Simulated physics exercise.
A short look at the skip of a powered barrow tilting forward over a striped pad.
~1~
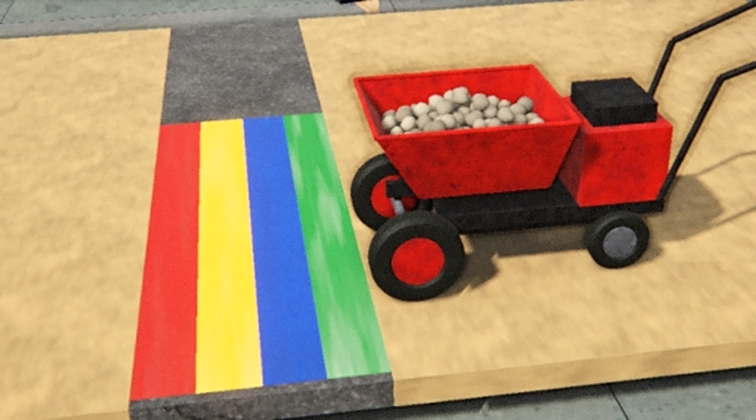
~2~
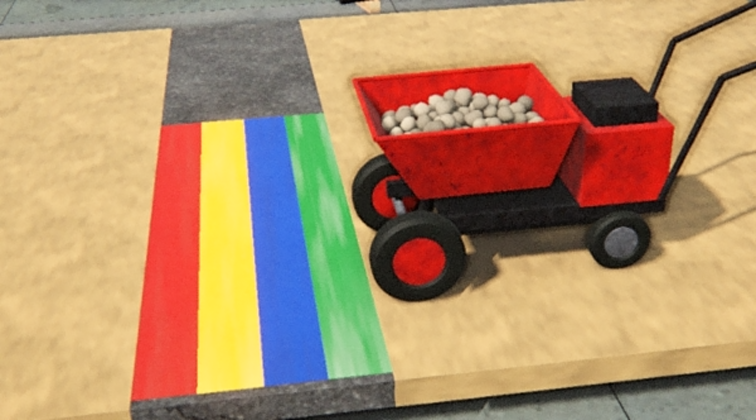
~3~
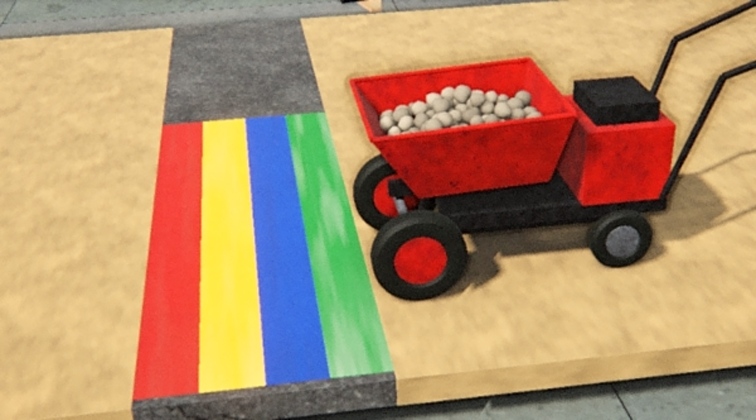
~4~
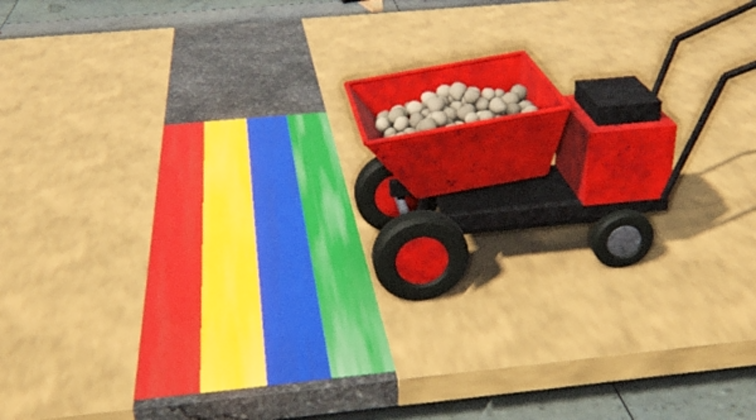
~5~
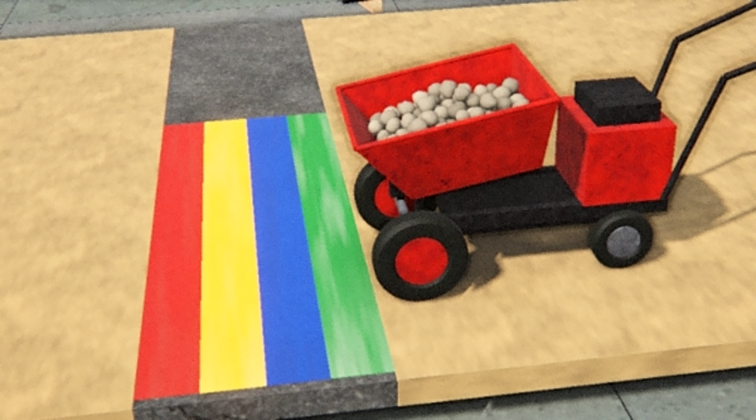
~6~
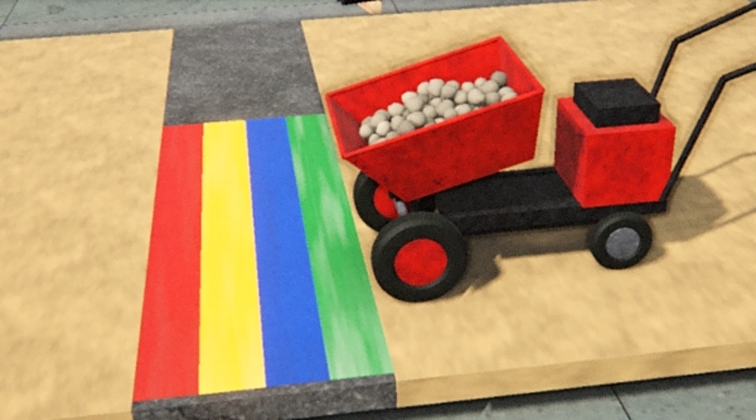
The clip shows a red powered barrow loaded with rounded pale stones beside a pad striped red, yellow, blue and green; its skip sits level at first, then gradually tilts forward to the left while the wheeled base stays in place.
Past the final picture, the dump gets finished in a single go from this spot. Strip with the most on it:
Yellow strip.
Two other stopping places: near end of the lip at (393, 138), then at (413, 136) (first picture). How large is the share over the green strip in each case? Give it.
The first spot gives roughly 0 %; the second gives roughly 0 %.
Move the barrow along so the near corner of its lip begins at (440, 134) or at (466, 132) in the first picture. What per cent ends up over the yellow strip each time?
From the first spot you get 20 percent, and from the second 20 percent.
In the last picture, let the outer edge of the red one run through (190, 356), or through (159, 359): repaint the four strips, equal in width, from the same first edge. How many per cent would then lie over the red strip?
30 and 30 percent, roughly.
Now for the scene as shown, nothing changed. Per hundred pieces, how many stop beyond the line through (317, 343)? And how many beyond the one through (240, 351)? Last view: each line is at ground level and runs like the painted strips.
90 % and 60 %.
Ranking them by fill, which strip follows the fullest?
Following the top strip comes that red strip.
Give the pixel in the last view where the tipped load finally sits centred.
(210, 273).
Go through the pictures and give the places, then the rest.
In the first picture, lip of the skip at (377, 139), level; top of the load at (458, 119), river pebbles; green strip at (351, 333); blue strip at (290, 340); yellow strip at (228, 346); red strip at (166, 353).
In the second picture, lip of the skip at (376, 140), level; top of the load at (458, 119).
In the third picture, lip of the skip at (373, 141), tipped barely; top of the load at (472, 115).
In the fourth picture, lip of the skip at (366, 144), tipped a little; top of the load at (467, 112).
In the fifth picture, lip of the skip at (356, 149), tipped a little; top of the load at (474, 102).
In the sixth picture, lip of the skip at (344, 157), tipped clearly; top of the load at (462, 99); green strip at (354, 334); blue strip at (293, 341); yellow strip at (231, 347); red strip at (169, 354).
Soon after the last picture, skip tipped steeply; all in the skip.
A little later, skip tipped right over; most in the skip; a stray few over the blue strip; a small part over the yellow strip; a stray few over the red strip.
Later still, skip tipped right over; about a quarter in the skip; a small part over the blue strip; about a third over the yellow strip; about a quarter over the red strip; a small part off the paint.
At rest, skip tipped right over; a small part in the skip; none over the green strip; a small part over the blue strip; about a third over the yellow strip; about a quarter over the red strip; a small part off the paint.
